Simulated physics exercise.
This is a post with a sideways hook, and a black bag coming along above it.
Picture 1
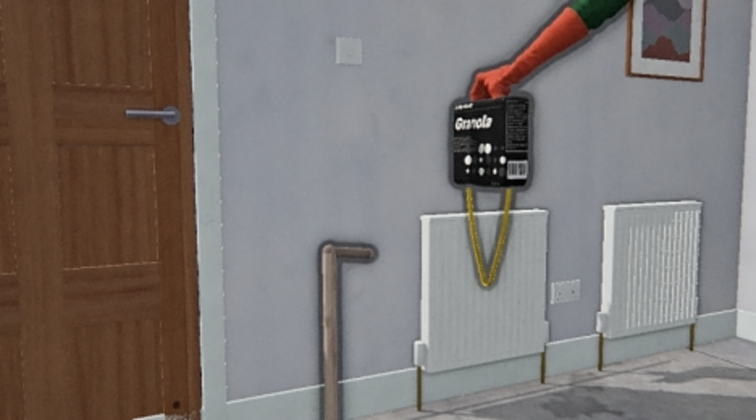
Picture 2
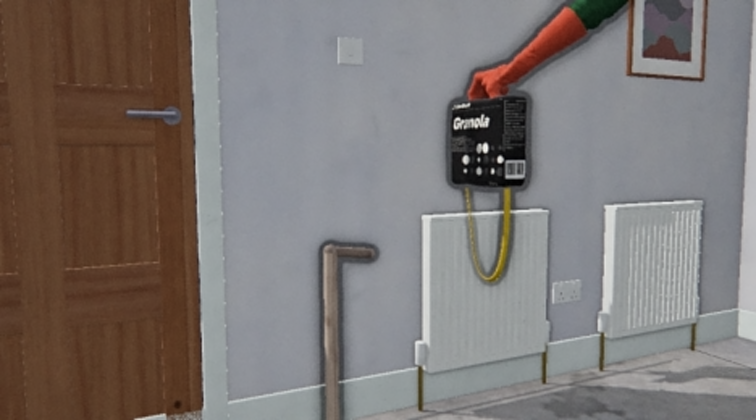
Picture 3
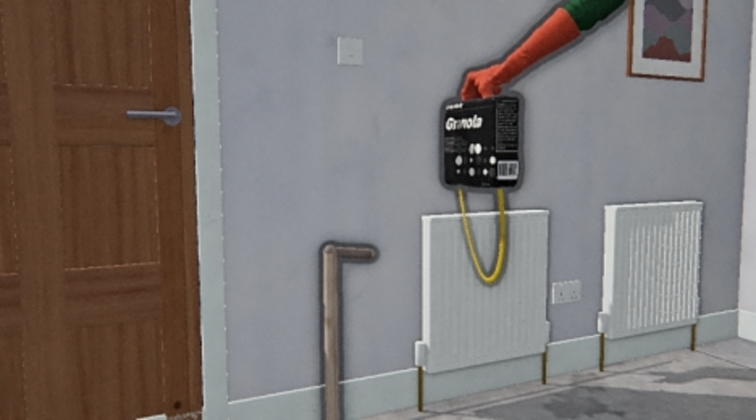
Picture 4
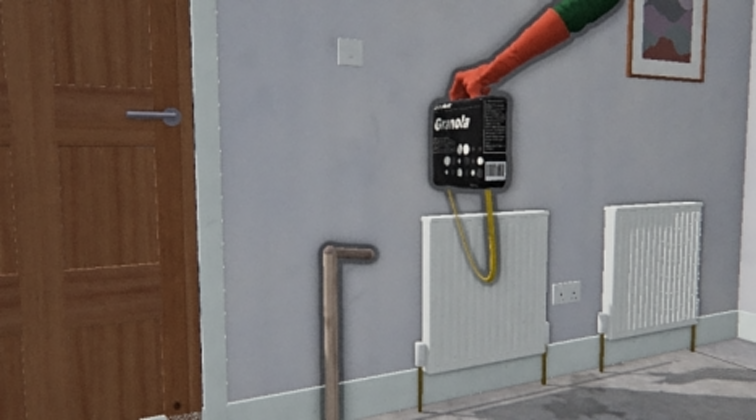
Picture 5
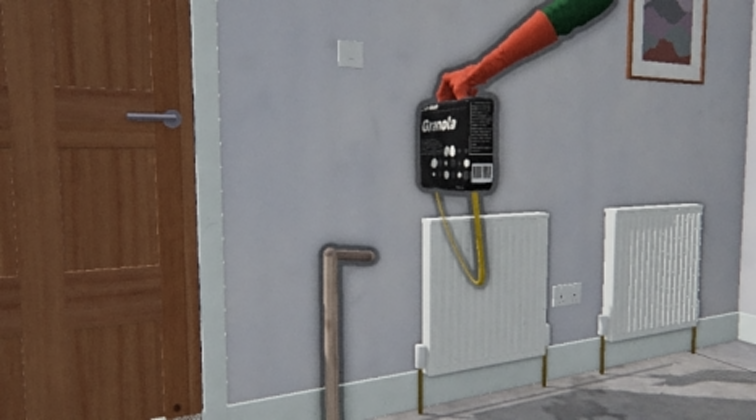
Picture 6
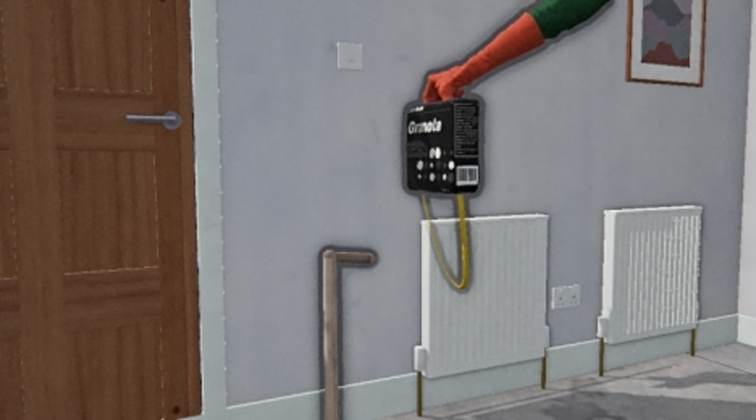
In this clip, a red-gloved hand holds a black bag labelled Granola with a yellow loop hanging beneath it, moving it slowly a short way left in front of white radiators, while a post with a sideways hook stays still.
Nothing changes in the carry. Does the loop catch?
Outcome: The black bag gets caught.
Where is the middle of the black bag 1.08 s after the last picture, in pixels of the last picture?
At about (273, 146).
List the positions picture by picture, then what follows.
In the first picture, black bag (489, 143); hook tip (369, 254).
In the second picture, black bag (486, 143); bottom of the loop (487, 280).
In the third picture, black bag (479, 143).
In the fourth picture, black bag (468, 144); bottom of the loop (486, 280).
In the fifth picture, black bag (455, 146).
In the sixth picture, black bag (441, 148); bottom of the loop (459, 287); hook tip (369, 258); hook points towards it, loop hangs below the hook.
Then, 0.18 s after the last picture, bag nearing the post near (416, 148).
Then, 0.62 s after the last picture, bag over the post near (350, 147).
Then, 1.08 s after the last picture, bag past the post near (273, 146).
At rest, bag past the post near (243, 146); loop tight round the post, hand stopped. The black bag is jerked back by its loop.
